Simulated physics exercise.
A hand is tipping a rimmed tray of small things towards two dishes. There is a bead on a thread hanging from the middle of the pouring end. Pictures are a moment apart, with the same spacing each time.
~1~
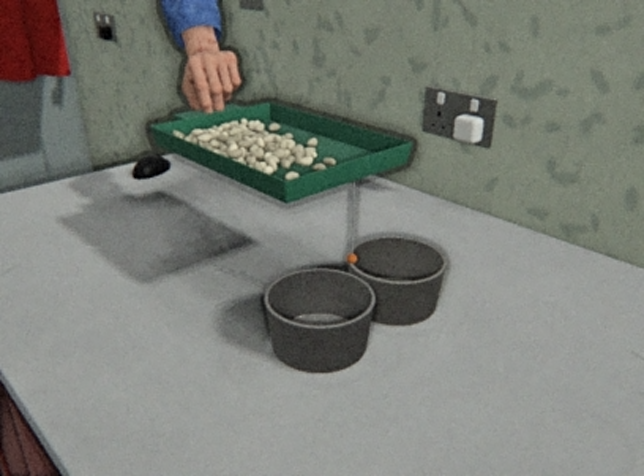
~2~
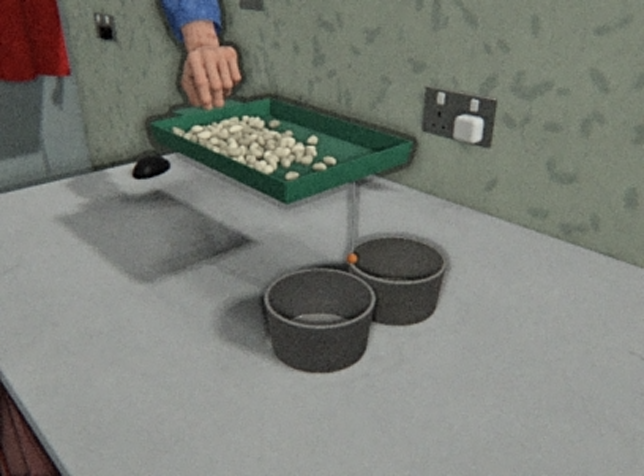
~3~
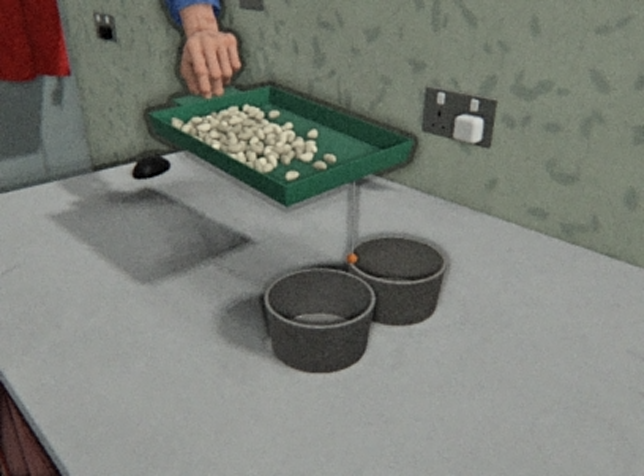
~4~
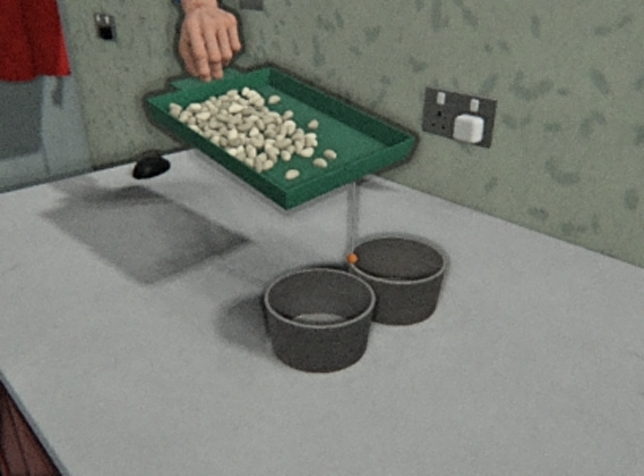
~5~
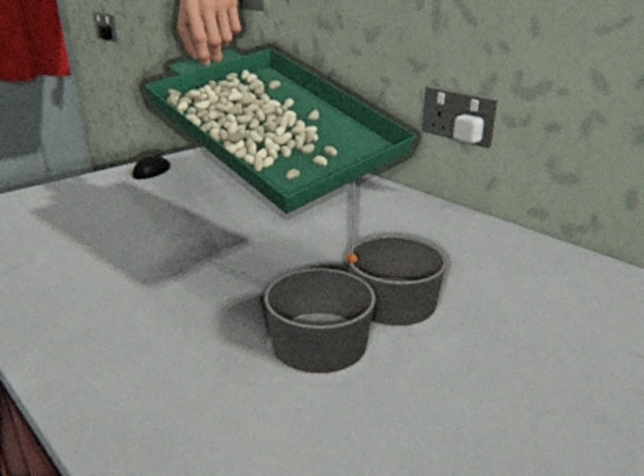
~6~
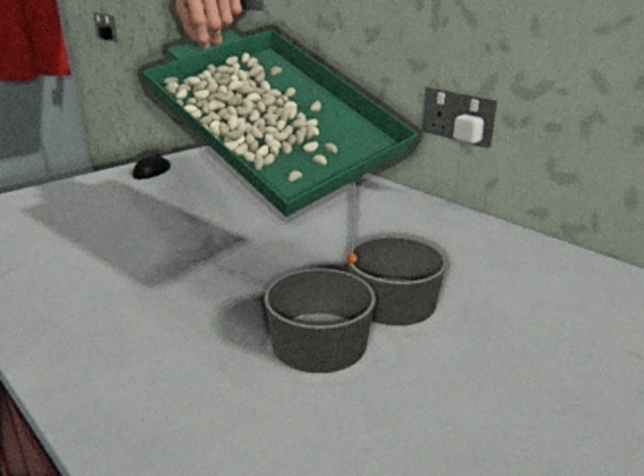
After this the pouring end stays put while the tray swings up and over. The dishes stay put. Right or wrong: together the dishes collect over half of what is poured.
Right.
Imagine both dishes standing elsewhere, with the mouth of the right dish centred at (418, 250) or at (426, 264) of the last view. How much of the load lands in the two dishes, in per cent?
First 30 per cent, second 60 per cent.
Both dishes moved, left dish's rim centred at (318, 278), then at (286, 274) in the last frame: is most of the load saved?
First place: Short of half; second place: Short of half.
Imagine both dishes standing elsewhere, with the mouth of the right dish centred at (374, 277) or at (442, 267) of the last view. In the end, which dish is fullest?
The one at left, then the one at left.
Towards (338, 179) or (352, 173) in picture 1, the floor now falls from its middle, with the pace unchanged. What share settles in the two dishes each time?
In order, 40 in a hundred and 50 in a hundred.
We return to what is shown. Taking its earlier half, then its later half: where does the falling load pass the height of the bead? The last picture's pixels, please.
First half (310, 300); second half (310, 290).
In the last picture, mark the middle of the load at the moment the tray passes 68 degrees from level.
The load is centred near (295, 166).
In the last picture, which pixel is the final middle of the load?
At about (316, 340), give or take.
Just after the last frame, tray tipped steeply; almost all on the tray; just a few in the air.
A moment on, tray tipped past a quarter turn; roughly a quarter on the tray; roughly half in the left dish; about a tenth outside both; about a tenth in the air.
Further on, tray tipped past a quarter turn; the larger part in the left dish; roughly a quarter outside both.
When it is over, tray tipped past a quarter turn; the larger part in the left dish; not one in the right dish; roughly a quarter outside both.
